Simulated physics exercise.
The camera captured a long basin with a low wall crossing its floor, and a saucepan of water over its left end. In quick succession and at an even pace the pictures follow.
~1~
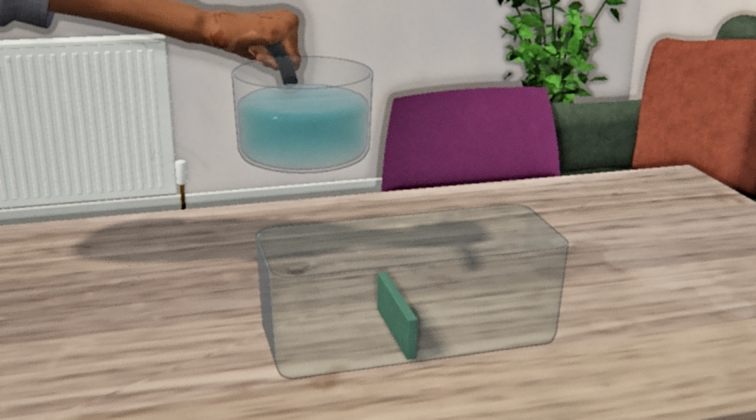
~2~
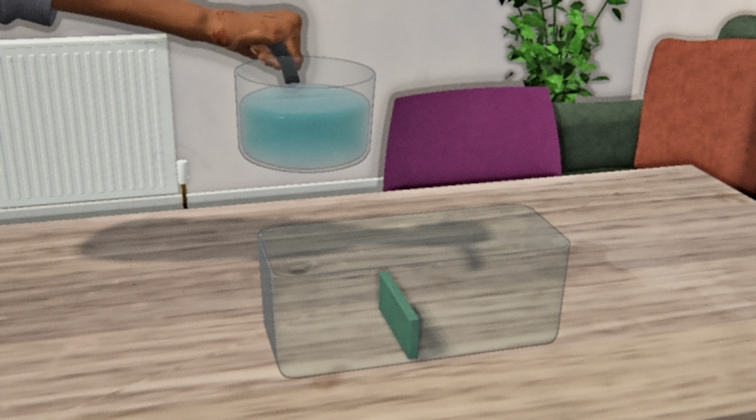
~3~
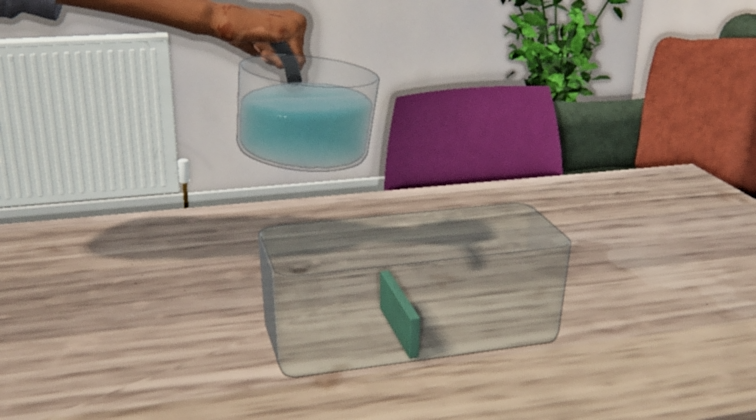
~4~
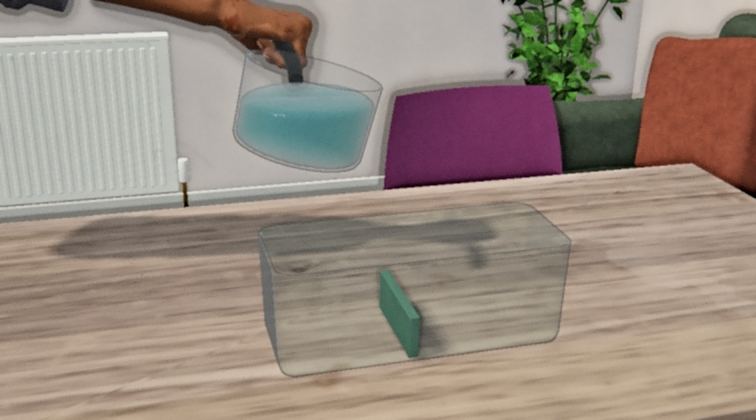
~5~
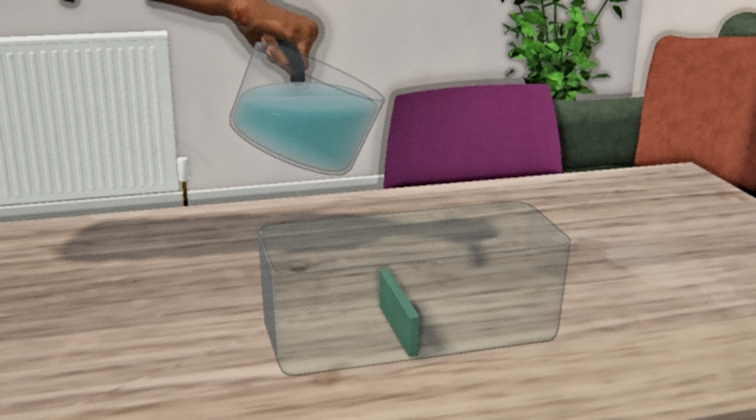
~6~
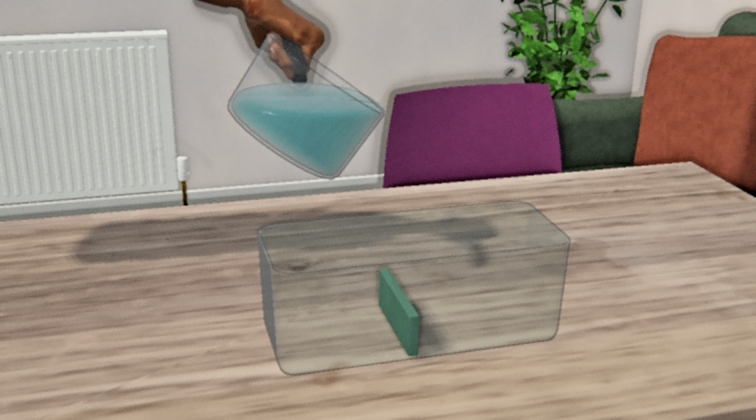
We see a hand holding a clear round container of blue liquid above a long transparent basin with a small green wall inside, on a wooden table; the container stays nearly level, then tilts steadily to the right.
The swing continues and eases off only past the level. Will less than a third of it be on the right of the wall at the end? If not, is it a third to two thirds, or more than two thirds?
The share right of the wall is the greater part, past two thirds.
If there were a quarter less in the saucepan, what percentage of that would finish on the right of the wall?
Roughly 85 in a hundred.
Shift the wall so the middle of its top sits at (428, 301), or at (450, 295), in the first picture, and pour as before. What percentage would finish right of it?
In order, 35 and 5 in a hundred.
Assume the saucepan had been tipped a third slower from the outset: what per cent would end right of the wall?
Roughly 90 percent.
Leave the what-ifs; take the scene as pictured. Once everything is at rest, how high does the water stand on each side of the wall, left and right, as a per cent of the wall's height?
On the left it sits near 10, while on the right it sits near 60.
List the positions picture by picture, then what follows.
In the first frame, it leans 0°; its right rim is at (369, 70); the water meets the walls at (237, 102) and (365, 95); the long basin's rim runs from (264, 255) to (548, 225); the wall's top is at (397, 296).
In the second frame, it leans 2°; its right rim is at (372, 72); the water meets the walls at (239, 102) and (367, 96).
In the third frame, it leans 6°; its right rim is at (375, 76); the water meets the walls at (241, 101) and (369, 95).
In the fourth frame, it leans 14°; its right rim is at (379, 85); the water meets the walls at (240, 101) and (371, 96).
In the fifth frame, it leans 24°; its right rim is at (380, 97); the water meets the walls at (238, 101) and (374, 97).
In the sixth frame, it leans 36°; its right rim is at (380, 111); the water meets the walls at (232, 97) and (379, 100).
A moment on, the saucepan is tipped on its side and 43 per cent is still to pour, 0 is left of the wall and 14 right of it.
Next, the saucepan is tipped on its side and 14 per cent is still to pour, 6 is left of the wall and 69 right of it.
Then the saucepan is tipped on its side and 4 per cent is still to pour, 8 is left of the wall and 83 right of it.
Later the saucepan is tipped on its side and 1 per cent is still to pour, 9 is left of the wall and 88 right of it.
At rest 11 per cent lies left of the wall, 89 right of it and 1 outside.
